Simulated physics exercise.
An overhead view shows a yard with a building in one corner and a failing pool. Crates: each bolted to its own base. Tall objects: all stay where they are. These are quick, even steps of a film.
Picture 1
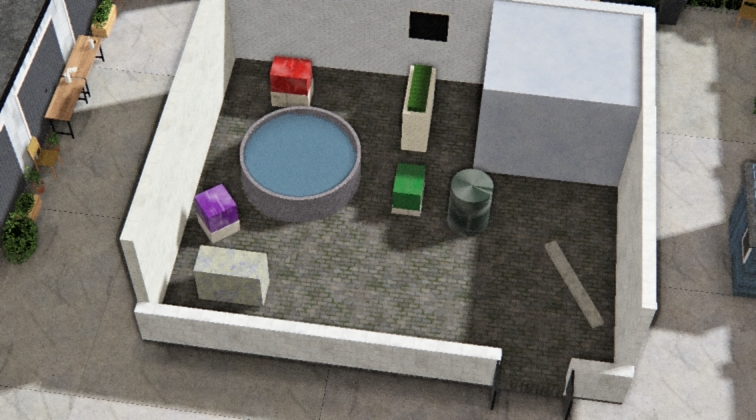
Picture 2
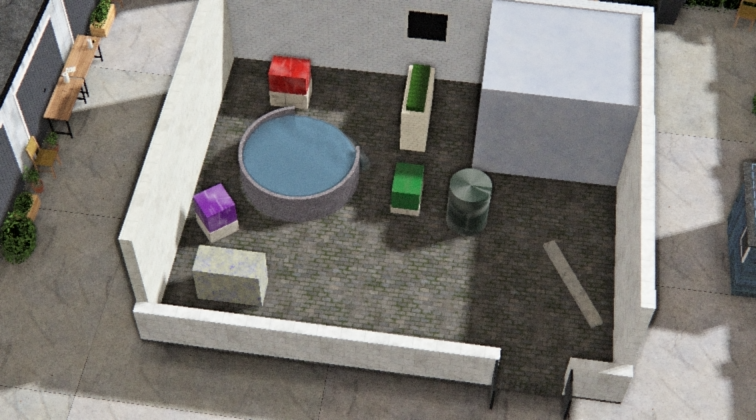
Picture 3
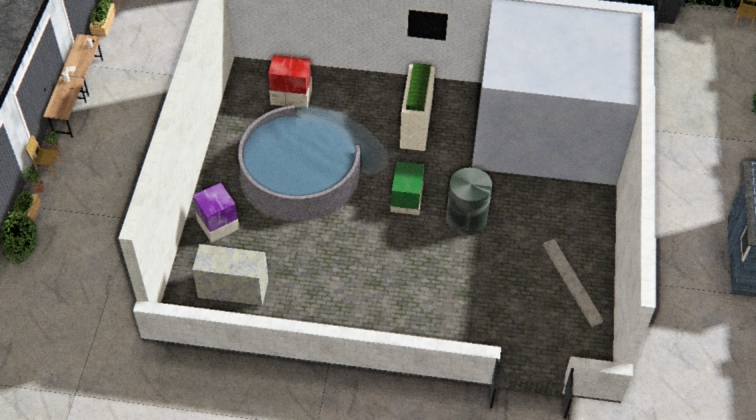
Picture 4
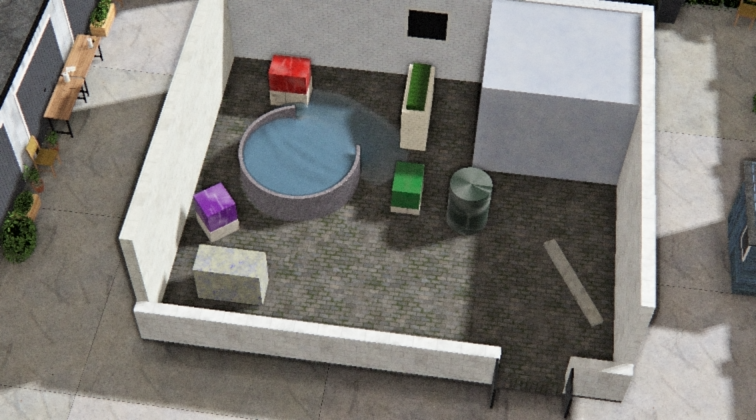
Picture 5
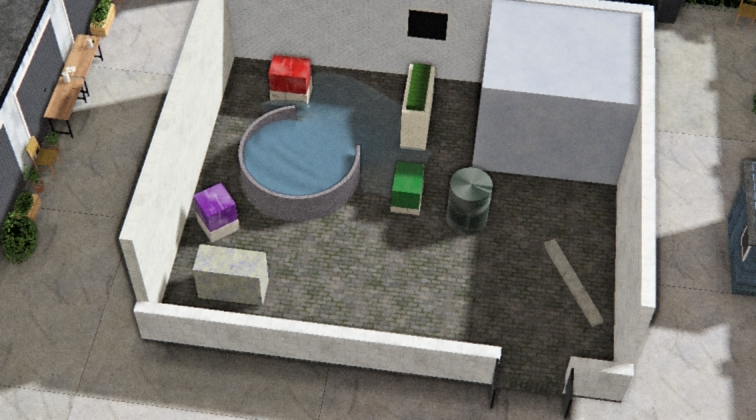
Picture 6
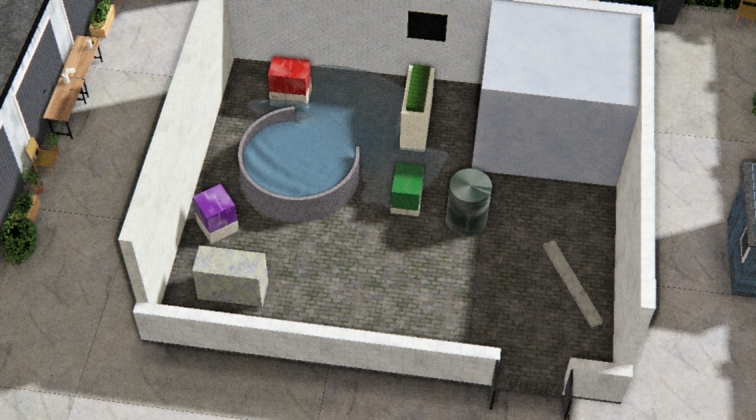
In a walled paved yard with a grey building in one corner, a round pool sits full of still water among coloured boxes. A gap opens on the pool's far side and water pours out, spreading across the dark paving past the planter and around the green box.
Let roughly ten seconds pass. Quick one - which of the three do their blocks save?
Purple crate saved, red crate saved, green crate wet.
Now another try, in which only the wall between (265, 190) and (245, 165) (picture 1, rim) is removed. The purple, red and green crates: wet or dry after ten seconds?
Result: Purple crate gets overtopped, red crate is left untouched, green crate is left untouched.
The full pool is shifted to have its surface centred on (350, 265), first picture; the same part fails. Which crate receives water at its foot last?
That would be the purple one.
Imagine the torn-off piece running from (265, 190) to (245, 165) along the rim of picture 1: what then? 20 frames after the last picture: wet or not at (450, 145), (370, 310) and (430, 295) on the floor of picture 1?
Taking them in turn, I get left untouched, then sodden, then sodden.
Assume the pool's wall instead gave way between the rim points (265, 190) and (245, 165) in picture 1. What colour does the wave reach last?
That would be the one in green.
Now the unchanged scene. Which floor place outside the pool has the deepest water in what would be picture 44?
I would choose the pixel (205, 216).
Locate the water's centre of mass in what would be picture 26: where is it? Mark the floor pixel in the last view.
Near (349, 131).
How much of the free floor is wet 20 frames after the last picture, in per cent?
That should be about 35 %.
A moment on, water covers 20 % of the floor; the purple crate not reached, the red crate water round its plinth, the green crate water round its plinth.
Next, water covers 30 % of the floor; the purple crate not reached, the red crate water round its plinth, the green crate water round its plinth.
Then, water covers 35 % of the floor; the purple crate water round its plinth, the red crate water round its plinth, the green crate water round its plinth.
Later, water covers 75 % of the floor; the purple crate water round its plinth, the red crate water round its plinth, the green crate water round its plinth.
In the end, water covers 90 % of the floor; the purple crate stayed above the water, the red crate stayed above the water, the green crate was topped.
